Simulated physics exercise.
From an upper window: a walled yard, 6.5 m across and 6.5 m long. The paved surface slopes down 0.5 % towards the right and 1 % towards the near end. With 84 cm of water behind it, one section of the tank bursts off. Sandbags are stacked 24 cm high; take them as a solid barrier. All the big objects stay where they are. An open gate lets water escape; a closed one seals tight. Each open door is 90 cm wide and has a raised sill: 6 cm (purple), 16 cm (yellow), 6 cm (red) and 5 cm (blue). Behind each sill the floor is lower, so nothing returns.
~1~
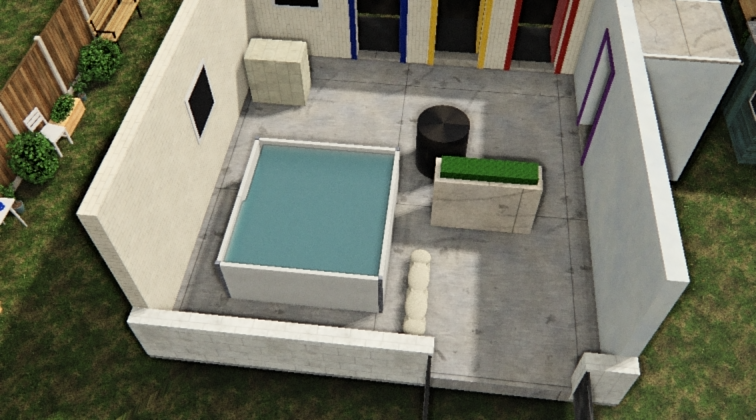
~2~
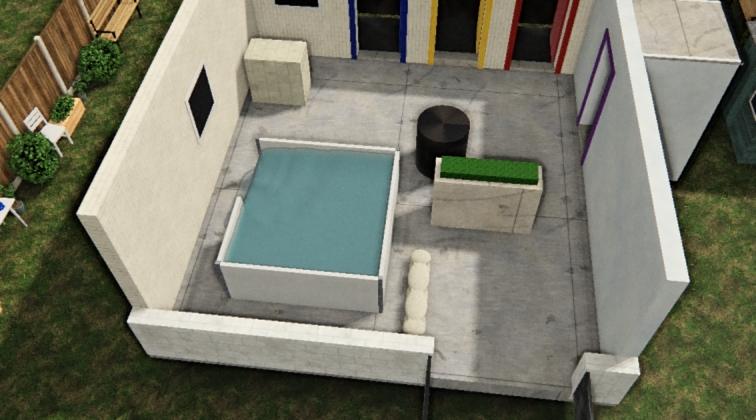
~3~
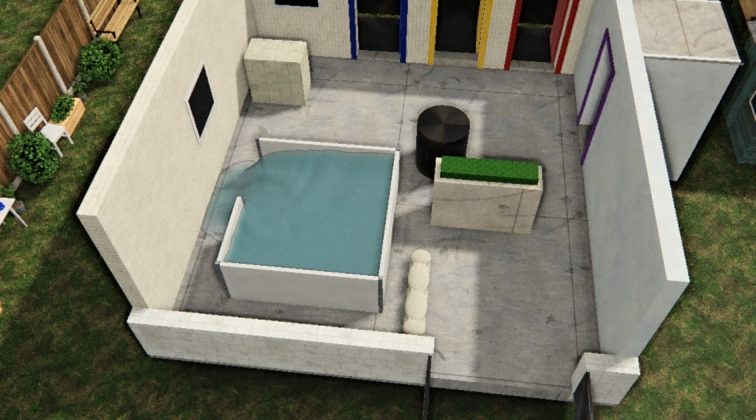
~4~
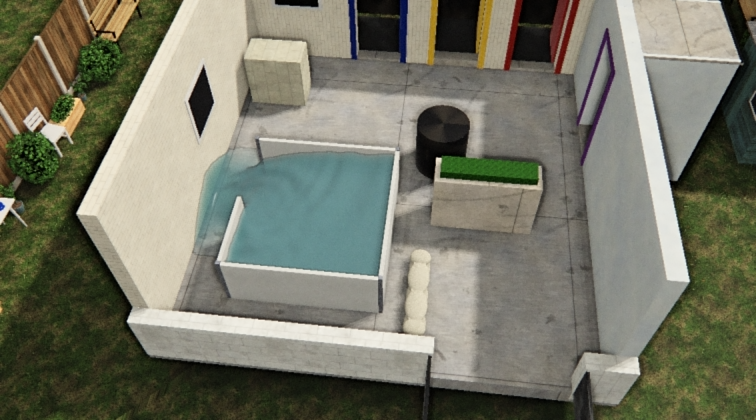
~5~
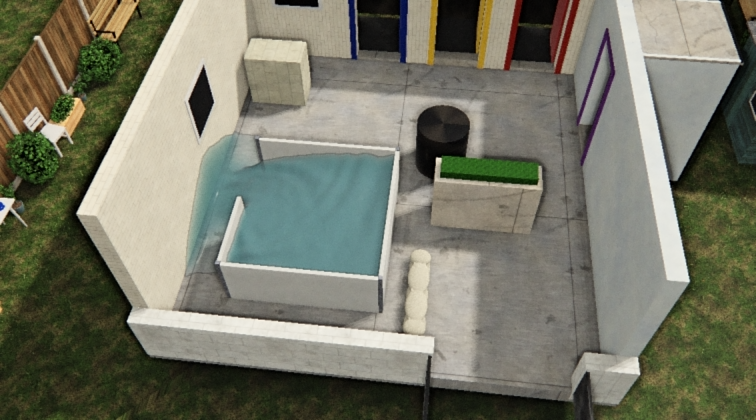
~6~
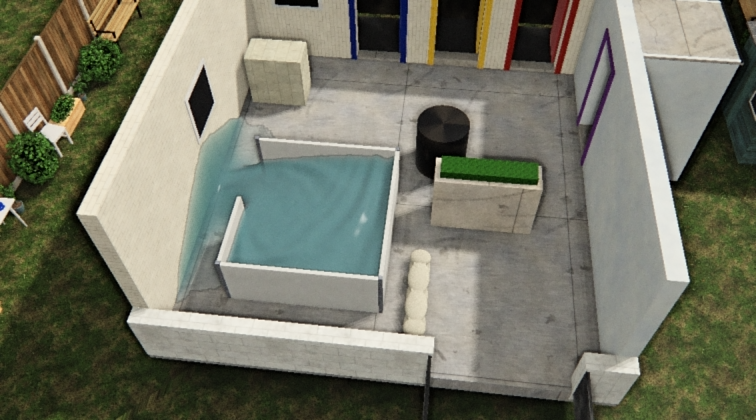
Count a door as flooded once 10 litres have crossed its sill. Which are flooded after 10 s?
Within that time: At the purple door it goes over the limit; at the yellow door it does not reach the limit; at the red door it goes over the limit; at the blue door it does not reach the limit.
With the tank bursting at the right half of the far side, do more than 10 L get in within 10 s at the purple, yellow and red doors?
Against that limit: Purple above, yellow above, red over.
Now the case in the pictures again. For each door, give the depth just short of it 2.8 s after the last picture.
Depths in cm: Purple 3, yellow 8, red 6, blue 3.
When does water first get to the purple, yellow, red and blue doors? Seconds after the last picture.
Arrival: Purple 2.8 s, yellow 1.8 s, red 2.4 s, blue 1.8 s.
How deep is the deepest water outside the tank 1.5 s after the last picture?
Roughly 56 cm.
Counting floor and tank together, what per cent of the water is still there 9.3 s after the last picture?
Roughly 88 in a hundred.
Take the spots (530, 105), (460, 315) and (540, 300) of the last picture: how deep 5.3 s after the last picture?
About 13, 3 and 4 cm.
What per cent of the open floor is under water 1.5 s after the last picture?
Some 35 per cent of it.
Then, 0.7 s after the last picture water covers 20 % of the floor and is deepest (68 cm) near (223, 194); purple door not reached, yellow door not reached, red door not reached, blue door not reached.
Then, 1.5 s after the last picture water covers 35 % of the floor and is deepest (56 cm) near (221, 203); purple door not reached, yellow door not reached, red door not reached, blue door not reached.
Then, 2.8 s after the last picture water covers 75 % of the floor and is deepest (40 cm) near (165, 333); purple door 3 cm at the sill, 0 L in, yellow door 8 cm at the sill, 0 L in, red door 6 cm at the sill, 0 L in, blue door 3 cm at the sill, 0 L in.
Then, 5.3 s after the last picture water covers 95 % of the floor and is deepest (29 cm) near (395, 335); purple door 13 cm at the sill, 47 L in, yellow door 7 cm at the sill, 0 L in, red door 14 cm at the sill, 25 L in, blue door 2 cm at the sill, 0 L in.
Then, 9.3 s after the last picture water covers 95 % of the floor and is deepest (20 cm) near (395, 335); purple door 12 cm at the sill, 147 L in, yellow door 13 cm at the sill, 0 L in, red door 14 cm at the sill, 121 L in, blue door 1 cm at the sill, 0 L in.
